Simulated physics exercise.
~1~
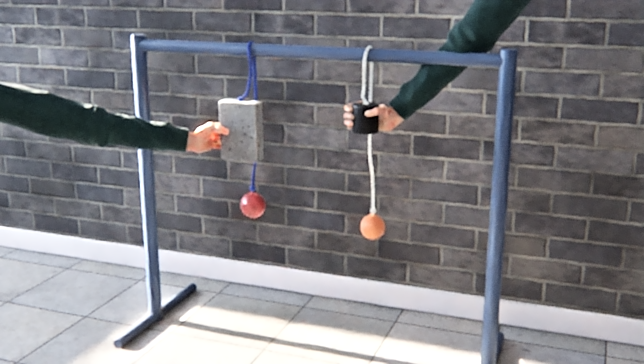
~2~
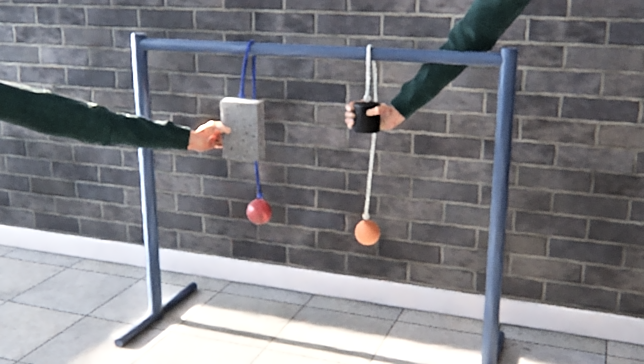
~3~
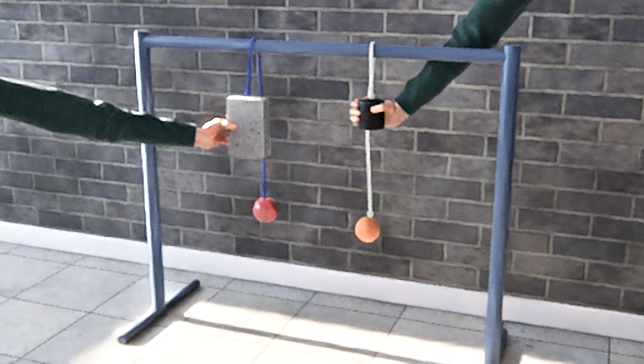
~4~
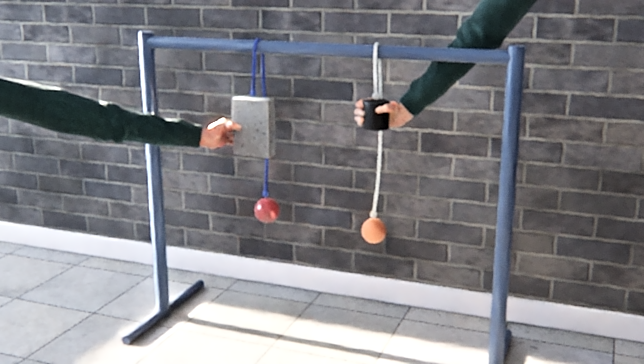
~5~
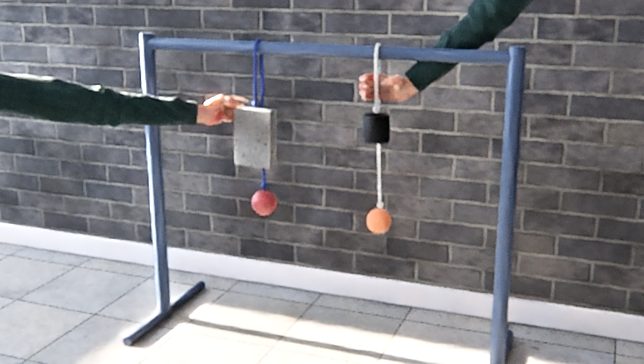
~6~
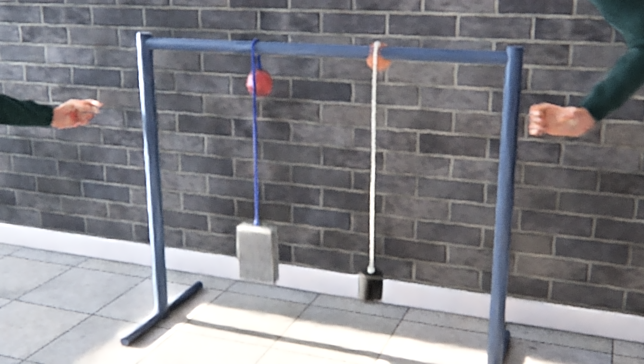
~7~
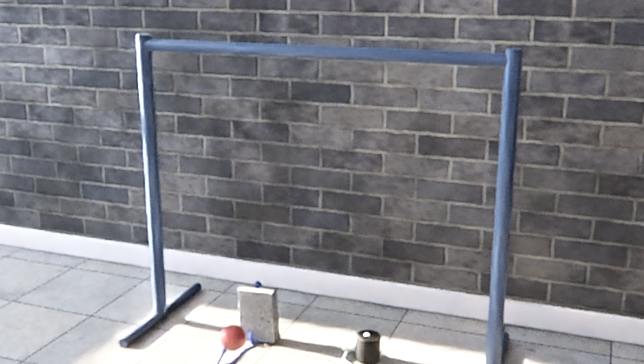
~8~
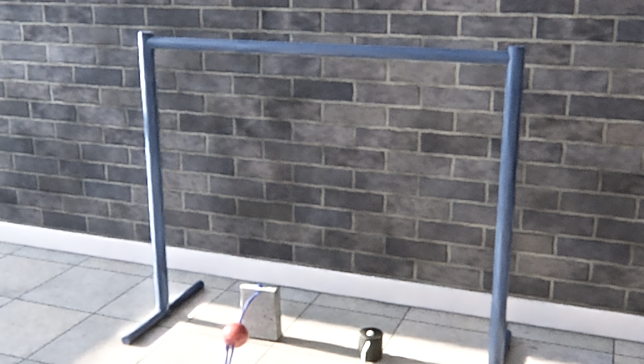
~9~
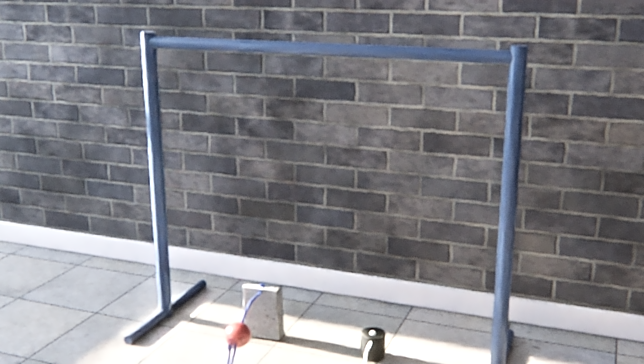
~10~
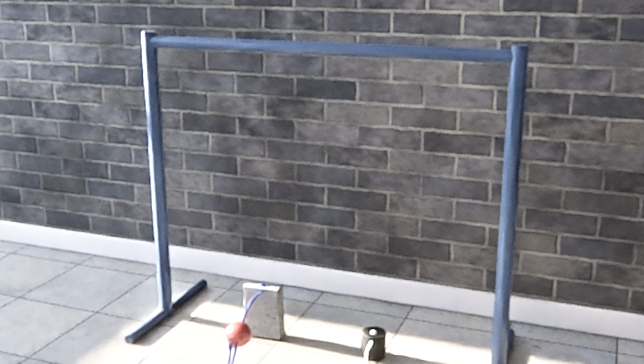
In front of a dark brick wall, two hands held a gray block and a black cylinder on cords looped over a blue rail, then let go; both dropped, the balls shot upward, and the block and cylinder ended up on the floor.
